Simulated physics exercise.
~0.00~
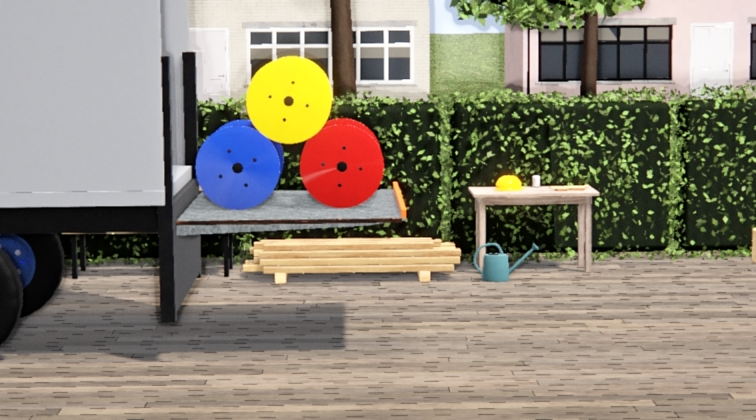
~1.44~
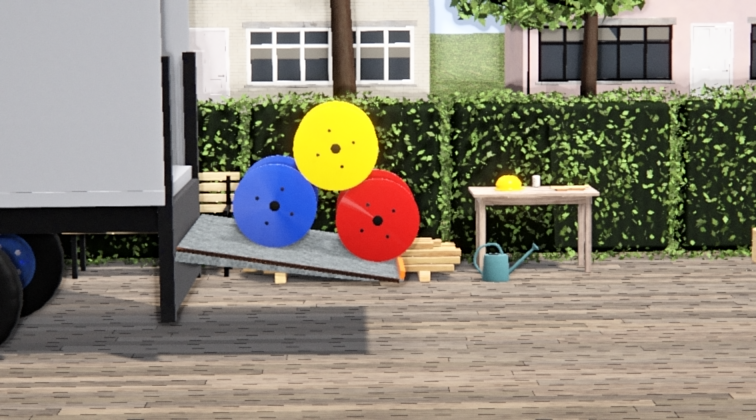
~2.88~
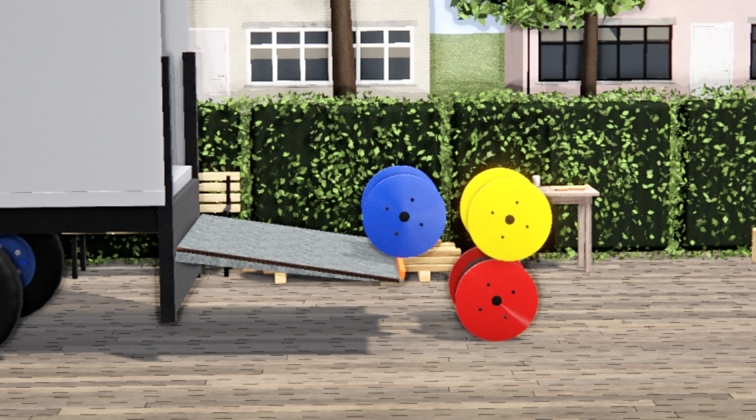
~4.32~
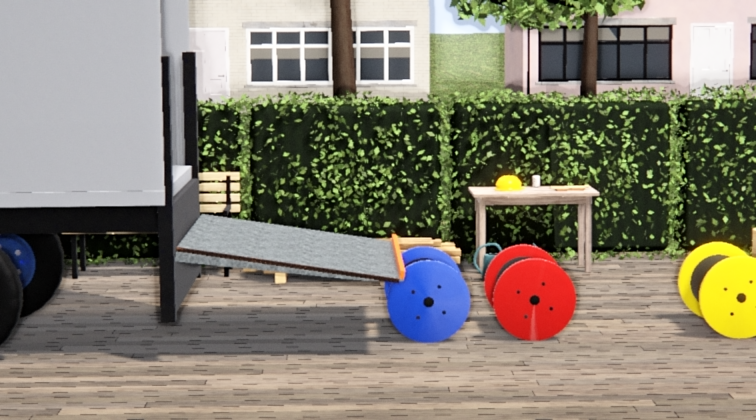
The lift platform at the back of a van body holds three cable reels, a yellow one resting on top of a blue one and a red one. It drops a little and tips outwards, and the stack rolls right down the slope. The red reel goes over the orange edge stop first and lands on the paving, while the blue and yellow ones follow it over, the yellow just above the red. At the end all three are on the ground, blue beside the tilted platform's edge, red just beyond it and yellow far off to the right.
